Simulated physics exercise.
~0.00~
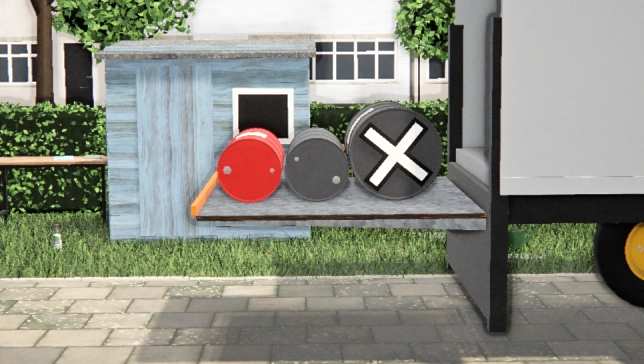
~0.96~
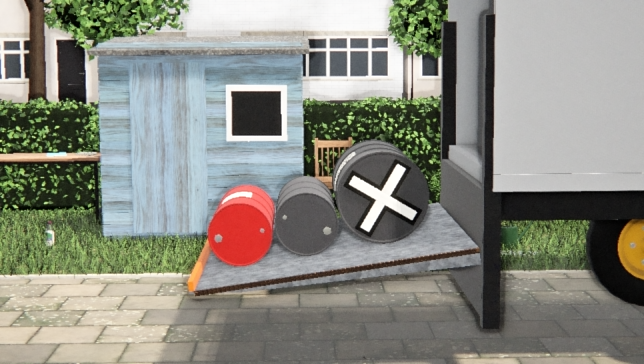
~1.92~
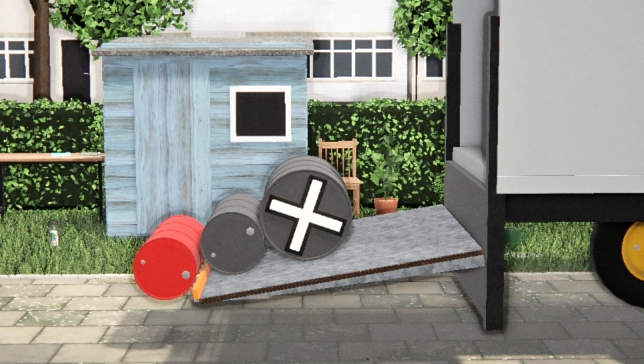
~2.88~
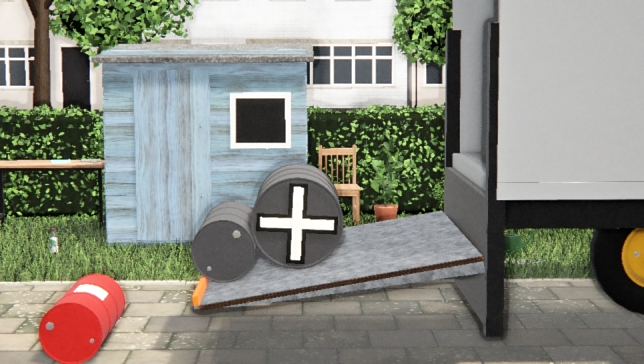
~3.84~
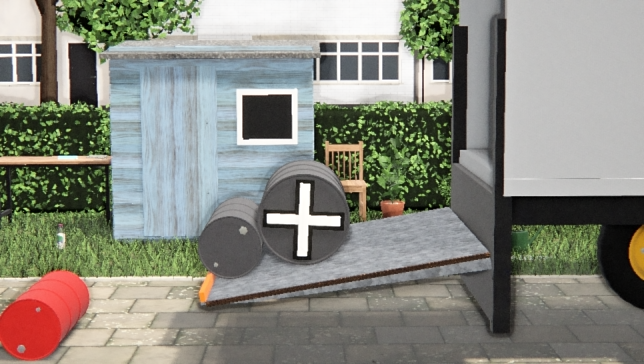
Outside a blue shed, a truck's tail-lift tilting down, a red drum rolling off onto the paving, two grey drums staying aboard.
